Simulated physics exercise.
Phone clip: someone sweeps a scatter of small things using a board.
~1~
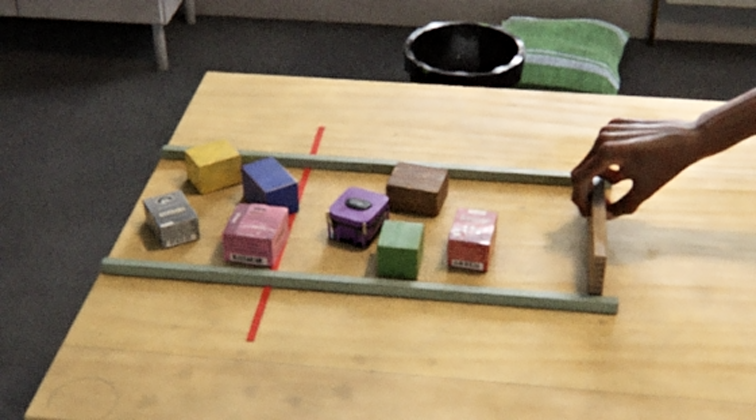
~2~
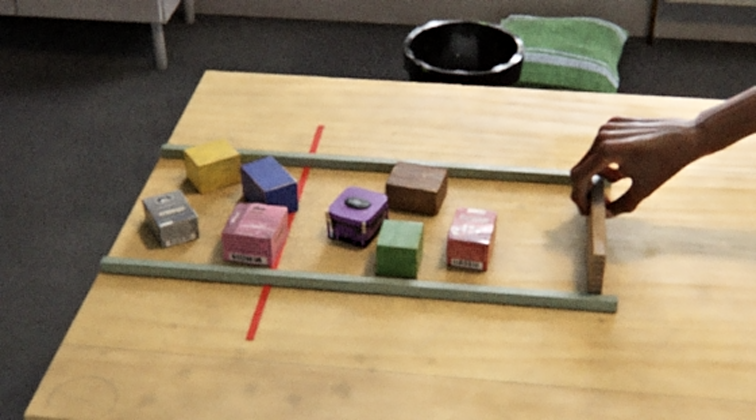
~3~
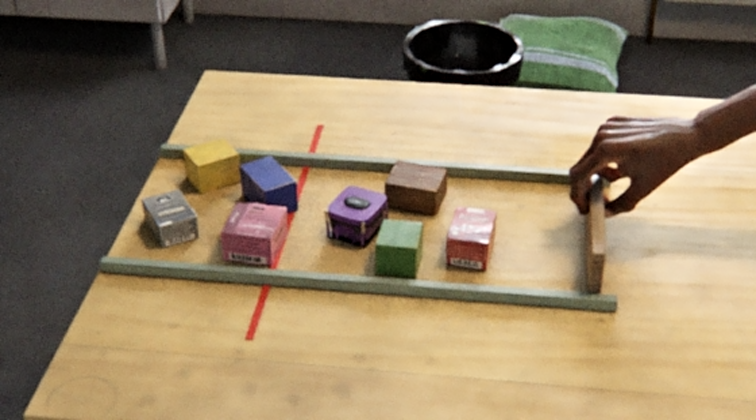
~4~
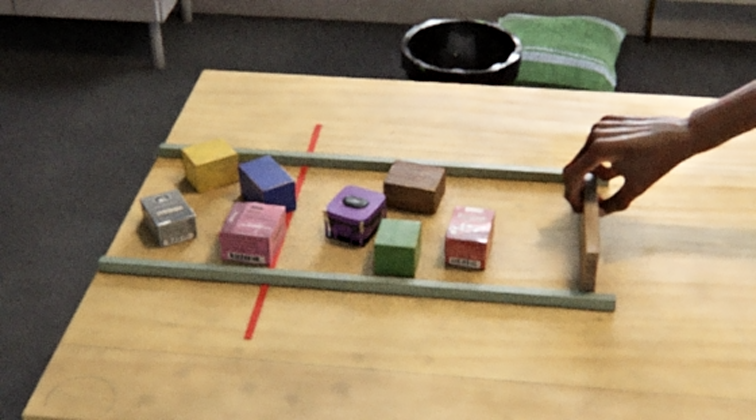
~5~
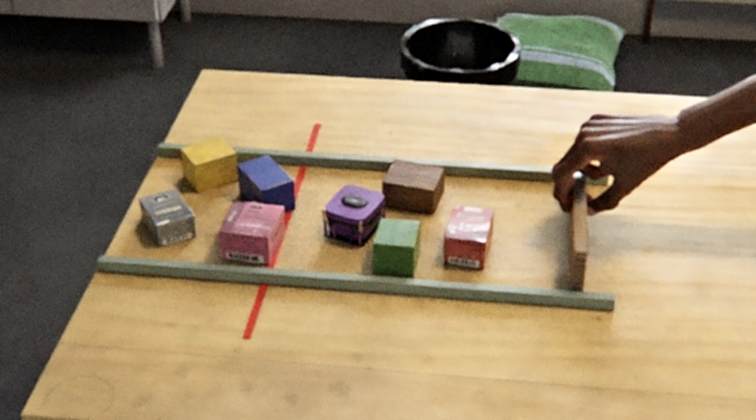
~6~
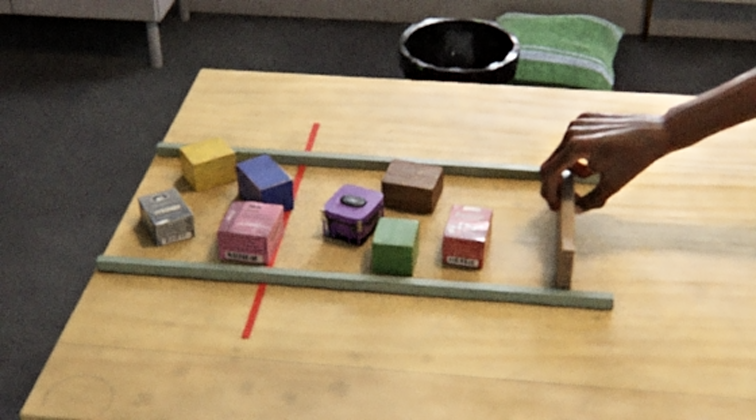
On a wooden table, a hand slides a board slightly left toward scattered small blocks.
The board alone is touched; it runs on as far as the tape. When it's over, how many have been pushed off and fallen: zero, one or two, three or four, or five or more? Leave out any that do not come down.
By the end, zero have fallen.
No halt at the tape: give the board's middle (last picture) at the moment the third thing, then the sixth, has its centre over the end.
Near (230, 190) first, near (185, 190) second.
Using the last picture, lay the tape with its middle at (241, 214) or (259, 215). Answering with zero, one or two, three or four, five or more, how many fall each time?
The falls would be either one or two; 1 or 2.
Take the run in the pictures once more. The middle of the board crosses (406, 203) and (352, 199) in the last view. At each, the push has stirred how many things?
In order, the tallies are 4 and 6.
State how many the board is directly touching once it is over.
At rest, 2 are in contact.
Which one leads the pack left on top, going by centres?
That would be the grey box, the foremost.
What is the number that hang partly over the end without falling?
The count is 1.
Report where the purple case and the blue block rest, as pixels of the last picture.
I'd put one close to (225, 206) and the other close to (210, 177).
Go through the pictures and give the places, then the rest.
The first frame shows grey box (172, 219); yellow block (214, 167); blue block (270, 189); board (596, 219); tape (291, 220).
The second frame shows yellow block (213, 165); purple case (358, 217).
The third frame shows blue block (269, 188); red box (471, 238).
The fourth frame shows grey box (169, 218); green block (398, 248).
The fifth frame shows yellow block (210, 164); board (578, 215).
The sixth frame shows grey box (167, 217); yellow block (208, 164); blue block (265, 186); board (565, 213); tape (286, 217).
Soon after, none off yet; grey box at rest near (167, 217); yellow block at rest near (208, 164); blue block at rest near (265, 186).
Then, none off yet; grey box at rest near (167, 217); yellow block at rest near (208, 164); blue block moving near (259, 184).
At rest, the number that fall off is zero.
